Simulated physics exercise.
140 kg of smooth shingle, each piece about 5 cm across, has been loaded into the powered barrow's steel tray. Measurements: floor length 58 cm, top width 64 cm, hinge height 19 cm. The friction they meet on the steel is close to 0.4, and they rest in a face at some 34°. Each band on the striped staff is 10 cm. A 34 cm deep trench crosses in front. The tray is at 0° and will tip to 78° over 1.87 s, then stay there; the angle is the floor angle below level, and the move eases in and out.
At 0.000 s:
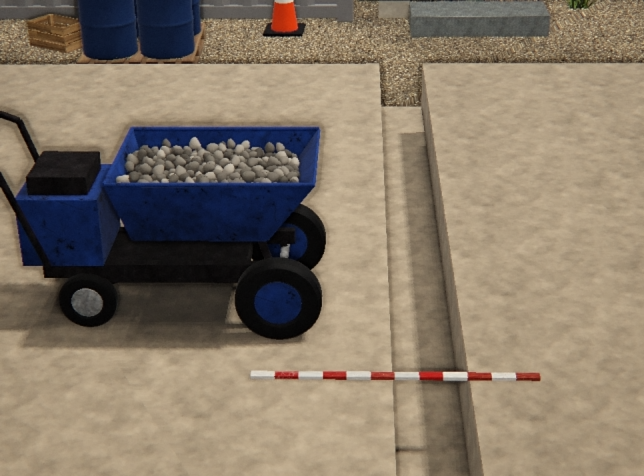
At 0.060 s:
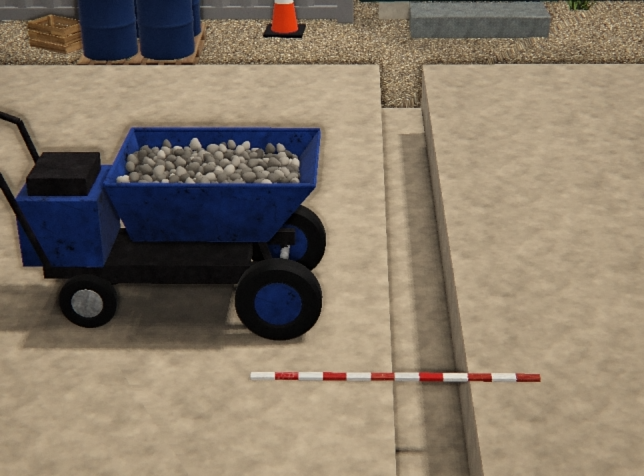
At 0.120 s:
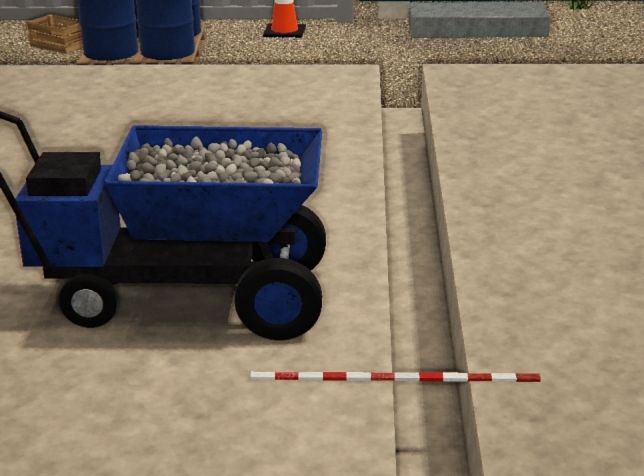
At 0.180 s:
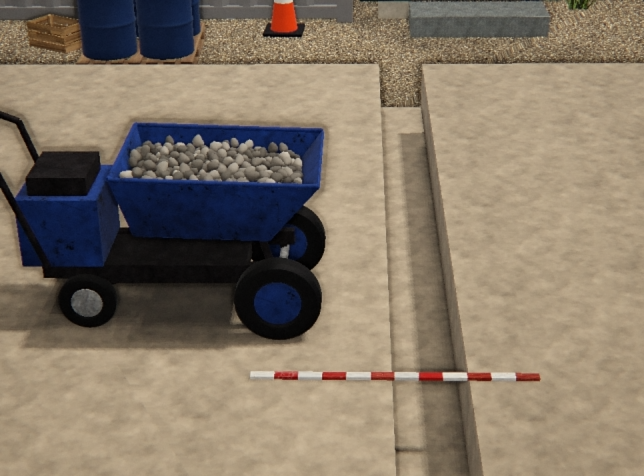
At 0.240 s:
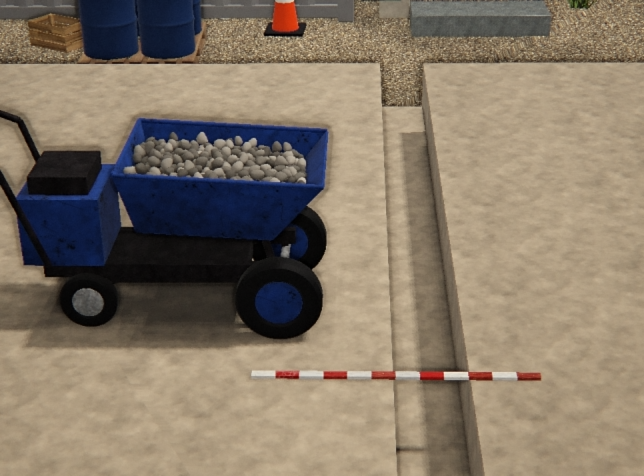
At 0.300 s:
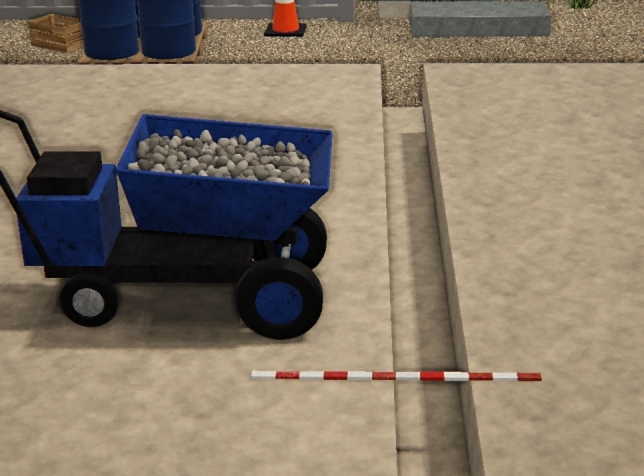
A blue powered barrow's tray, heaped with grey and whitish stones, sits at the left of a pale, sandy yard seen from a raised, fixed side view. A narrow trench crosses to its right, with a red-and-white striped staff lying across it, and blue drums, a wooden crate and an orange cone behind. The tray slowly tilts, its rear rising slightly, while the wheels stay still.
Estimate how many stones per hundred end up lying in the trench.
64 %.
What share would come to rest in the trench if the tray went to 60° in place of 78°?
Trench share: Approx. 65%.
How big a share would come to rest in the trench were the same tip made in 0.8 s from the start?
In that case some 50 per cent.
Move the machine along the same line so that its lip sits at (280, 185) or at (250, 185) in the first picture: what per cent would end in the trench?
First spot about 100, second spot about 85 per cent.
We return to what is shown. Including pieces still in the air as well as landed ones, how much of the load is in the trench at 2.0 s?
Close to 50 per cent has got there by then.
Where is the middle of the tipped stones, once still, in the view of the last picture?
The tipped stones centre close to (445, 346).
After 1.4 s the floor is at 66°; 89 % in the tray, 10 % in the trench, 1 % past the trench; the foremost stones are at (465, 298).
After 2.0 s the floor is at 78°; 17 % in the tray, 48 % in the trench, 35 % past the trench; the foremost stones are at (622, 298).
After 2.3 s the floor is at 78°; 2 % in the tray, 61 % in the trench, 36 % past the trench; the foremost stones are past the picture's edge.
After 4.3 s the floor is at 78°; 0 % in the tray, 64 % in the trench, 36 % past the trench; the foremost stones are past the picture's edge.
